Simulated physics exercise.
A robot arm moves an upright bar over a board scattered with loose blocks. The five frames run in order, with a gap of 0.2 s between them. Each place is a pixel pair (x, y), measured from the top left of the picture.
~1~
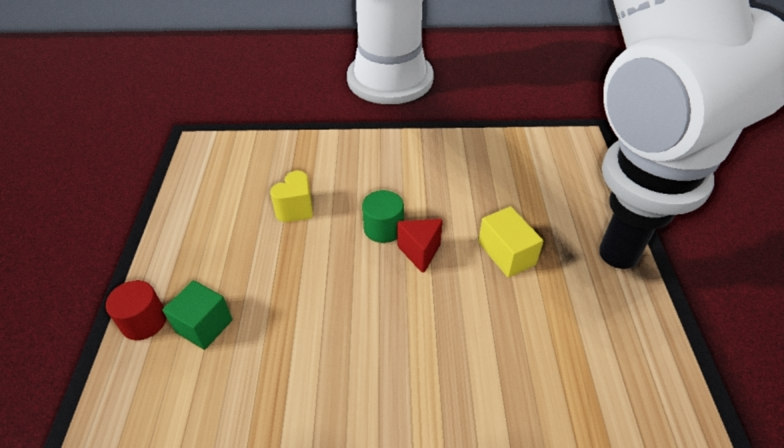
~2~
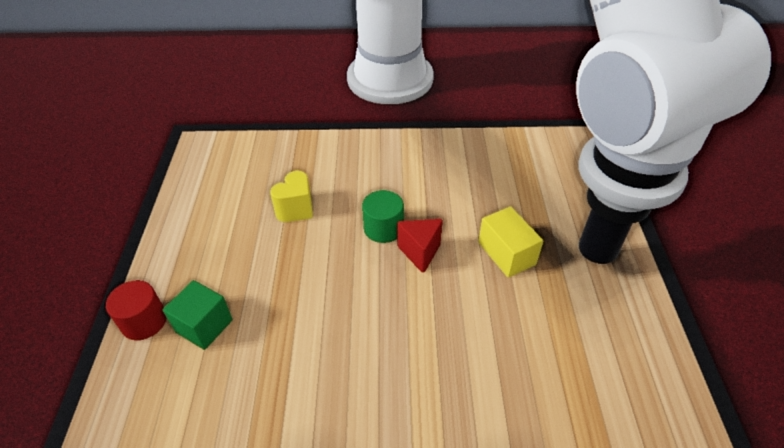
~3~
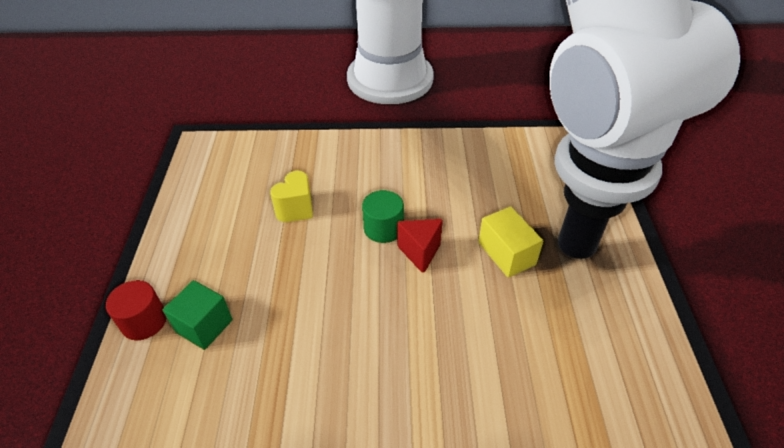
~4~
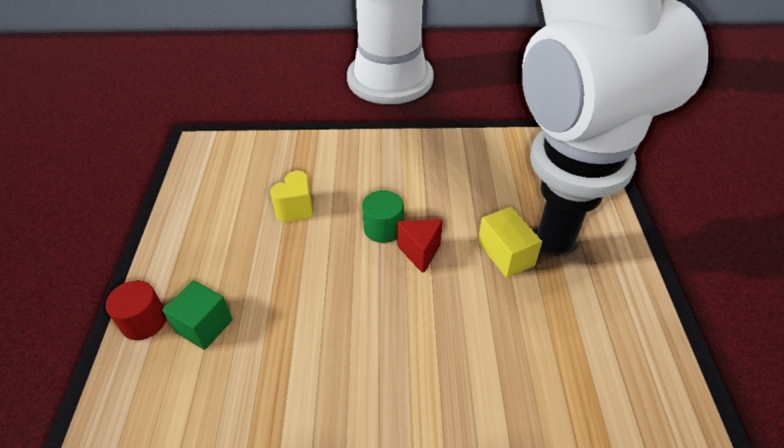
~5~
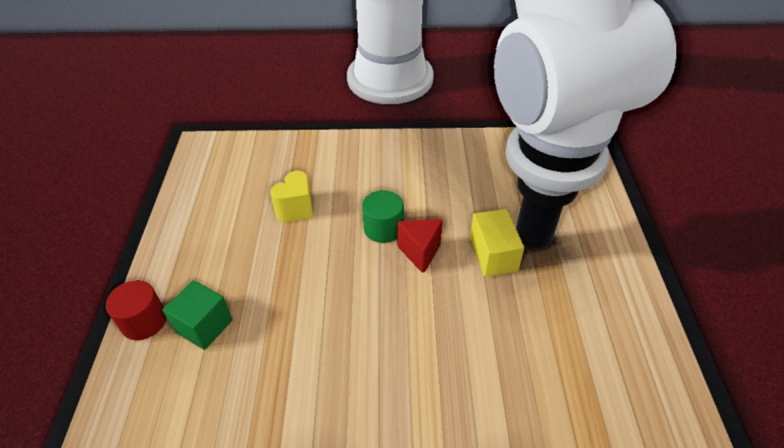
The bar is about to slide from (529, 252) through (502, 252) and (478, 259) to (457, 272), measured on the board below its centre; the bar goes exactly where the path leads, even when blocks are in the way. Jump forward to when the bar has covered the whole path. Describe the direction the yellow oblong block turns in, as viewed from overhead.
Looking down, my answer is that the yellow oblong block rotates clockwise.
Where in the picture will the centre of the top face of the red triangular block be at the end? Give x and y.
I'd guess (392, 229).
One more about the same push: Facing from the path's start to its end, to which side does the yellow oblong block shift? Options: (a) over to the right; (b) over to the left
I'll go with a - over to the right.
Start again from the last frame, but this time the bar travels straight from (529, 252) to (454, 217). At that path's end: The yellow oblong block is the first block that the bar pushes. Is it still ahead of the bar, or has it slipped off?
The bar no longer has it in front.
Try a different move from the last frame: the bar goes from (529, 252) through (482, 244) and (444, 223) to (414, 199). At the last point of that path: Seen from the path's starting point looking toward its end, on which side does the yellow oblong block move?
It's pushed left.
What follows on the original path. Halfway along, bar at (492, 238); yellow oblong block at (456, 229), turned 15° clockwise.
At the end, bar at (459, 256); green circular block unmoved; red triangular block at (392, 229); yellow oblong block at (424, 236), turned 40° clockwise.
